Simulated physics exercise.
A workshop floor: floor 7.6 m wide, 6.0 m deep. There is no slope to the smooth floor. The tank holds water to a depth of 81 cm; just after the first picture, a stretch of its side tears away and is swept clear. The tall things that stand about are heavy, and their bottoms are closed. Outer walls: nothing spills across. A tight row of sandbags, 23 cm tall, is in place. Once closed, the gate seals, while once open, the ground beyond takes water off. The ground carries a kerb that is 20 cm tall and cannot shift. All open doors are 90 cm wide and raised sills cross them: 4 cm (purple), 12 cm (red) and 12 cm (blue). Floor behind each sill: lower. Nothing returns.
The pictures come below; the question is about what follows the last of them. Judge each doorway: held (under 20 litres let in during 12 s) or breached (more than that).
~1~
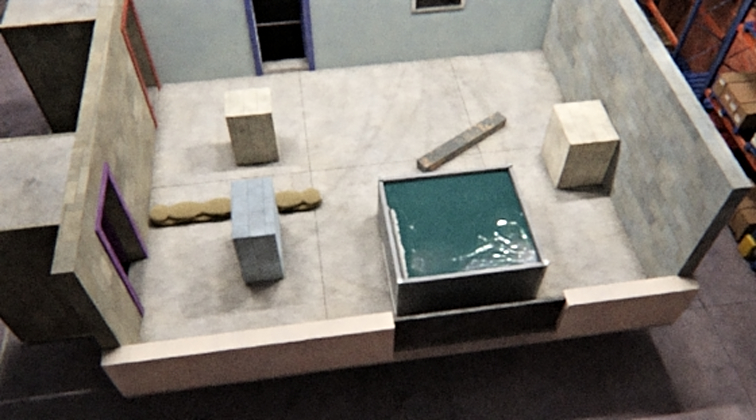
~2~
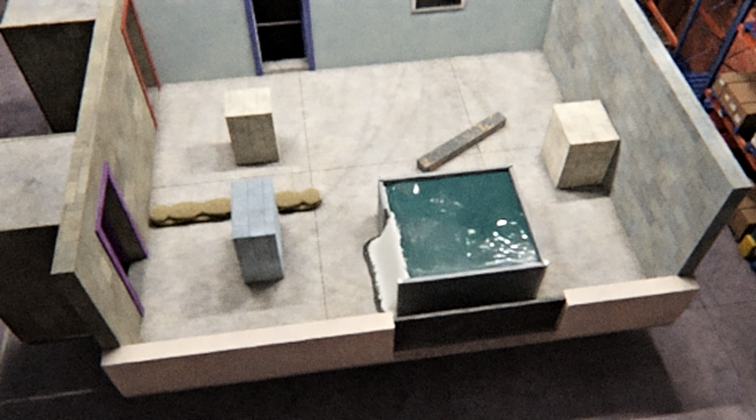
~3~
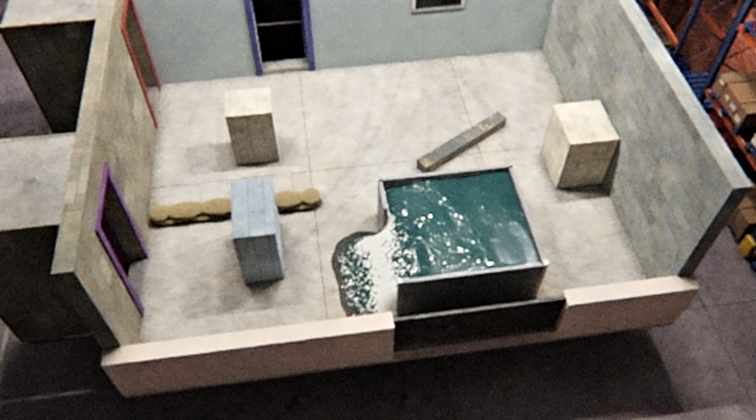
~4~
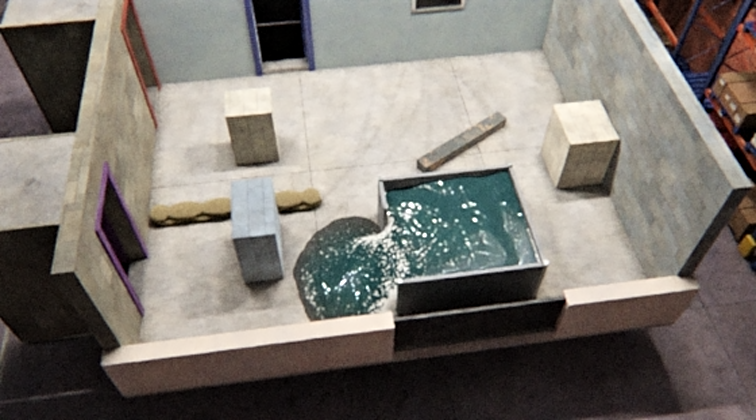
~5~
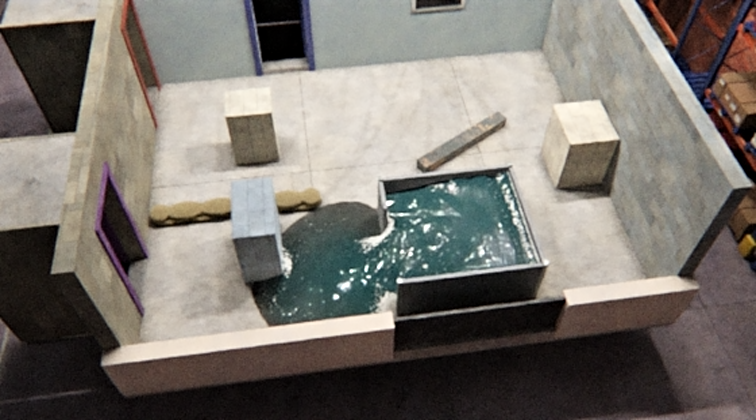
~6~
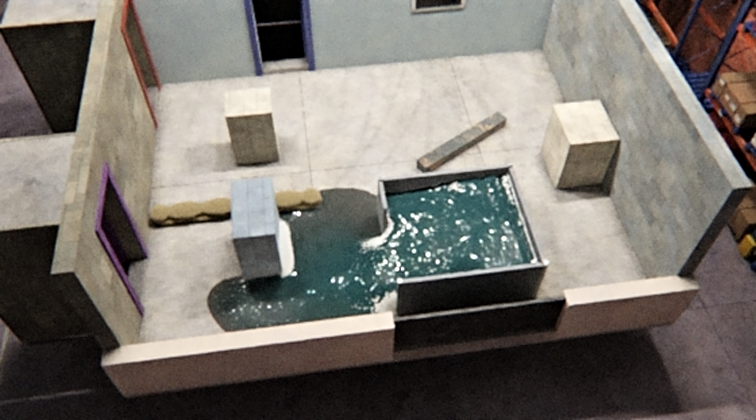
Verdict: Purple door breached, red door held, blue door held.
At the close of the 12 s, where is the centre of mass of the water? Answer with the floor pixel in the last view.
Roughly (385, 203).
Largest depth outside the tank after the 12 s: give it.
I'd put it at close to 10 cm.
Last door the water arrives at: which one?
It is the blue one.
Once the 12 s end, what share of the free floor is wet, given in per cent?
About 90 per cent.
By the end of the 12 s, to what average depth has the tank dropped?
It averages close to 10 centimetres.
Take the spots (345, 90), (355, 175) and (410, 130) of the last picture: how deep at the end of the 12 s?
5, 3 and 3 cm, respectively.
A moment later water covers 20 % of the floor and is deepest (57 cm) near (139, 370); purple door 8 cm at the sill, 11 L in, red door not reached, blue door not reached.
Soon after water covers 30 % of the floor and is deepest (54 cm) near (140, 358); purple door 20 cm at the sill, 56 L in, red door not reached, blue door not reached.
Next water covers 50 % of the floor and is deepest (38 cm) near (148, 244); purple door 17 cm at the sill, 189 L in, red door 3 cm at the sill, 0 L in, blue door not reached.
Later on water covers 75 % of the floor and is deepest (18 cm) near (266, 288); purple door 17 cm at the sill, 487 L in, red door 6 cm at the sill, 0 L in, blue door 4 cm at the sill, 0 L in.
At the end water covers 90 % of the floor and is deepest (10 cm) near (575, 146); purple door 9 cm at the sill, 647 L in, red door 3 cm at the sill, 0 L in, blue door 2 cm at the sill, 0 L in.
